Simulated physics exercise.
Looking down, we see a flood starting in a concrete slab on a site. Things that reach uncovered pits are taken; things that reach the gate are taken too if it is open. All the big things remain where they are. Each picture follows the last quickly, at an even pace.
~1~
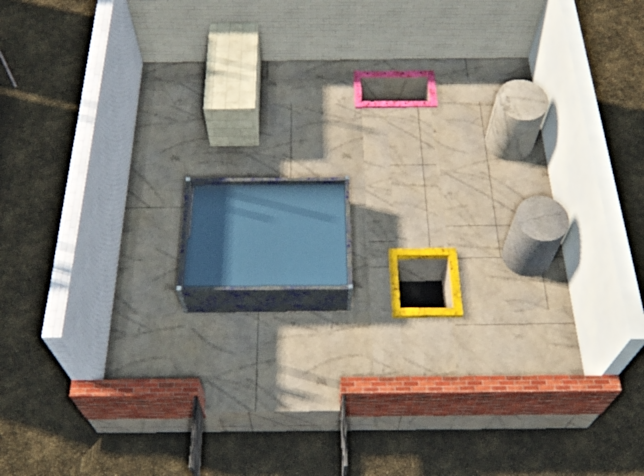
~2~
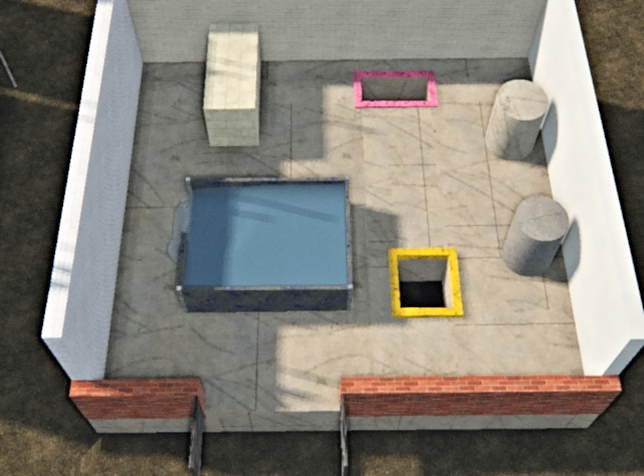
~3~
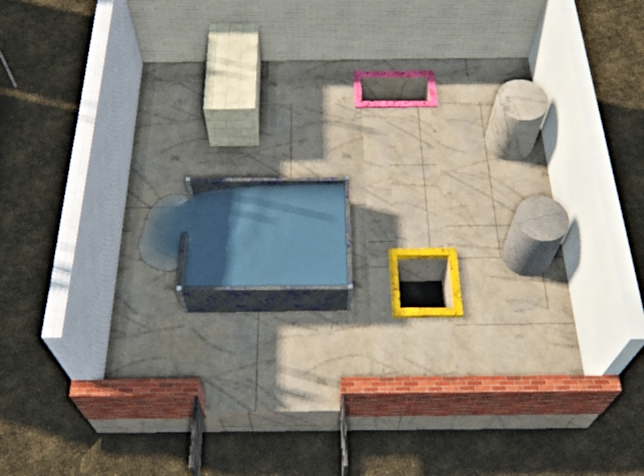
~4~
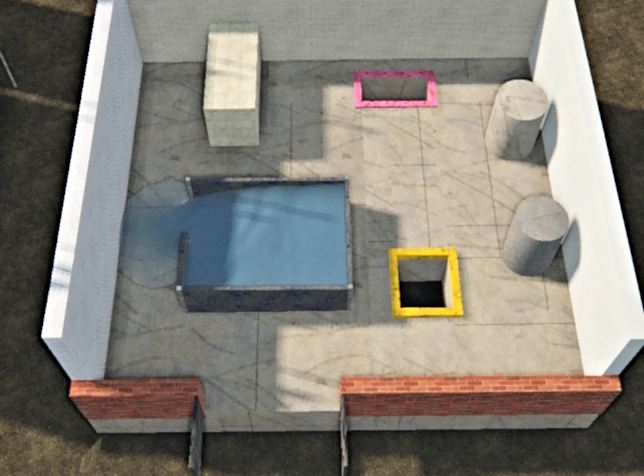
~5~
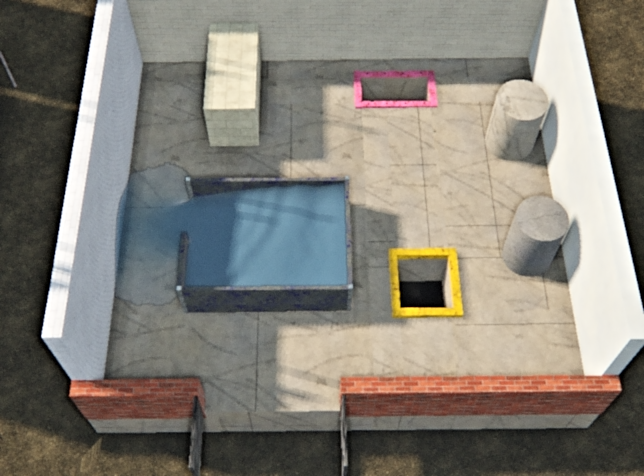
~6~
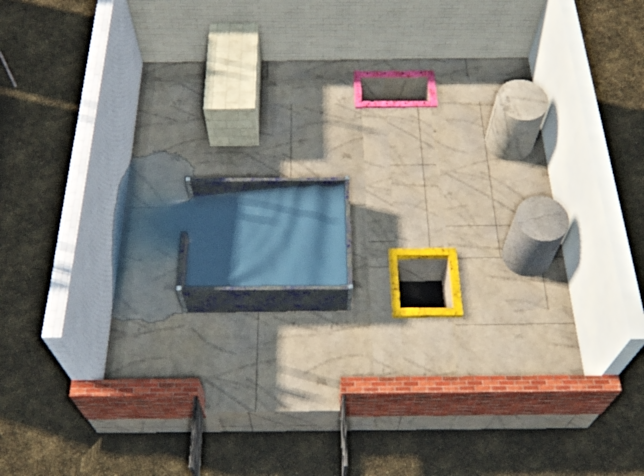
Water pours from the left side of the tank and spreads across the slab to the left wall.
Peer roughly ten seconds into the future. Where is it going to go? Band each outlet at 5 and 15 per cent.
Result: The gate is moderately busy - draining five to fifteen per cent. The yellow pit is nearly idle - draining beneath five per cent. The pink pit is nearly idle - draining beneath five per cent.
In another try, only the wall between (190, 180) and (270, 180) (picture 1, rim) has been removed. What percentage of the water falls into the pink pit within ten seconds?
Pink: 6 %.
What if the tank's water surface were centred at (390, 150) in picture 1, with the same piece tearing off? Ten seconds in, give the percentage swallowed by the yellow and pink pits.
After ten seconds: Yellow pit at 0 percent, pink pit at 12 percent.
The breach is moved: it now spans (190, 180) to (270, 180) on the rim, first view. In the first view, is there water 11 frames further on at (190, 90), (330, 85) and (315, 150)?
Point 1: Inundated; point 2: Inundated; point 3: Inundated.
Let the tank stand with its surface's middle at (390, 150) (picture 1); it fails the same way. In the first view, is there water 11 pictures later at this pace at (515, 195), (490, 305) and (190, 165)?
As listed: Dry, no water, awash.
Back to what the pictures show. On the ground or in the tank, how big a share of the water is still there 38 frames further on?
My figure: Some 96 per cent.
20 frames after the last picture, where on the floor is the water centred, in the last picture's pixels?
The water centres close to (217, 228).
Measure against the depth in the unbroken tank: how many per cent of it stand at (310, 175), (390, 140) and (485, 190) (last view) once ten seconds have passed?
Going place by place: 8 %, 4 % and 4 %.
A moment on, water covers 15 % of the floor; the gate 0 %, the yellow pit 0 %, the pink pit 0 %.
Next, water covers 25 % of the floor; the gate 0 %, the yellow pit 0 %, the pink pit 0 %.
Then, water covers 35 % of the floor; the gate 1 %, the yellow pit 0 %, the pink pit 0 %.
Later, water covers 55 % of the floor; the gate 4 %, the yellow pit 0 %, the pink pit 0 %.
In the end, water covers 90 % of the floor; the gate 8 %, the yellow pit 0 %, the pink pit 0 %.
